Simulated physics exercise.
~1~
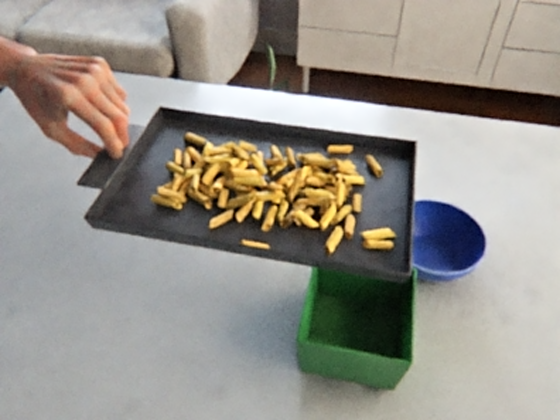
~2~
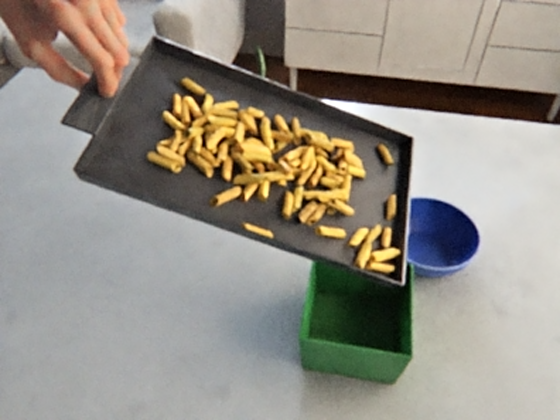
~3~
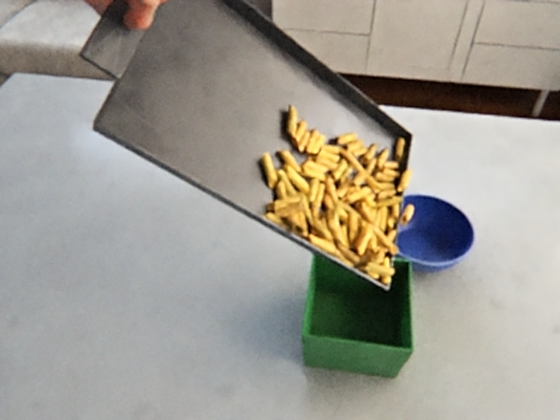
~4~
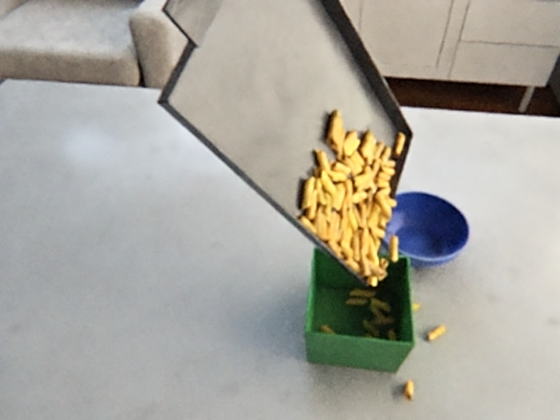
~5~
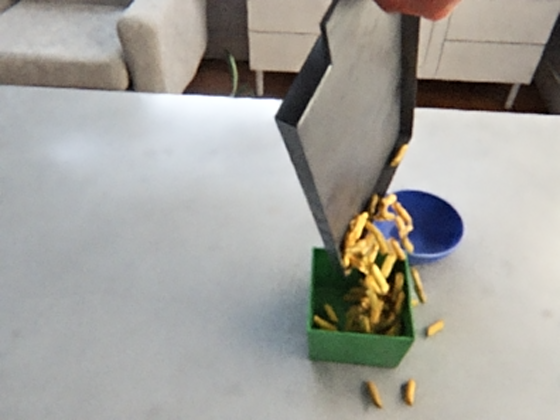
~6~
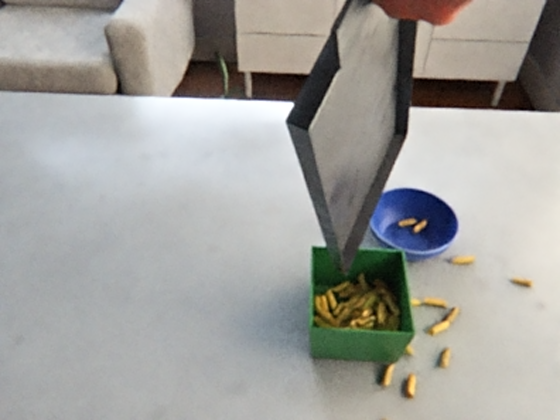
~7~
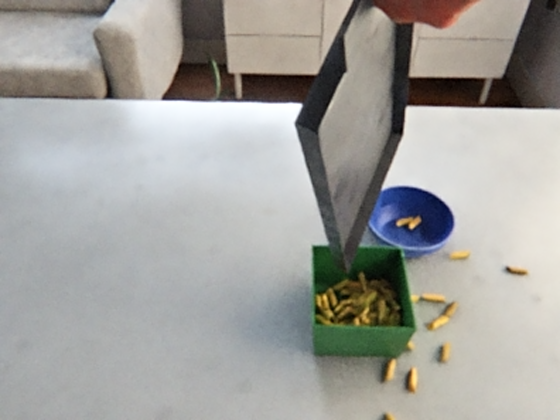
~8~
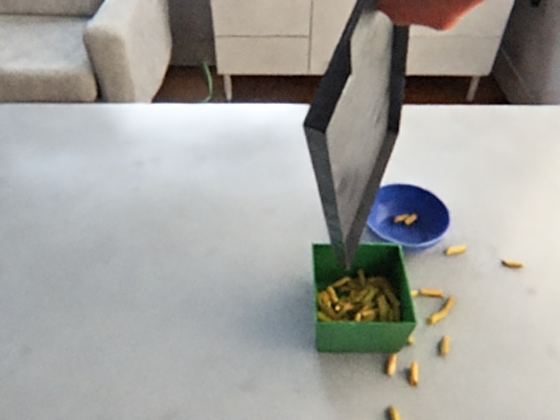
Dry pasta sliding off a dark tray tilted by a hand, mostly filling a green tin, some scattering on the table.
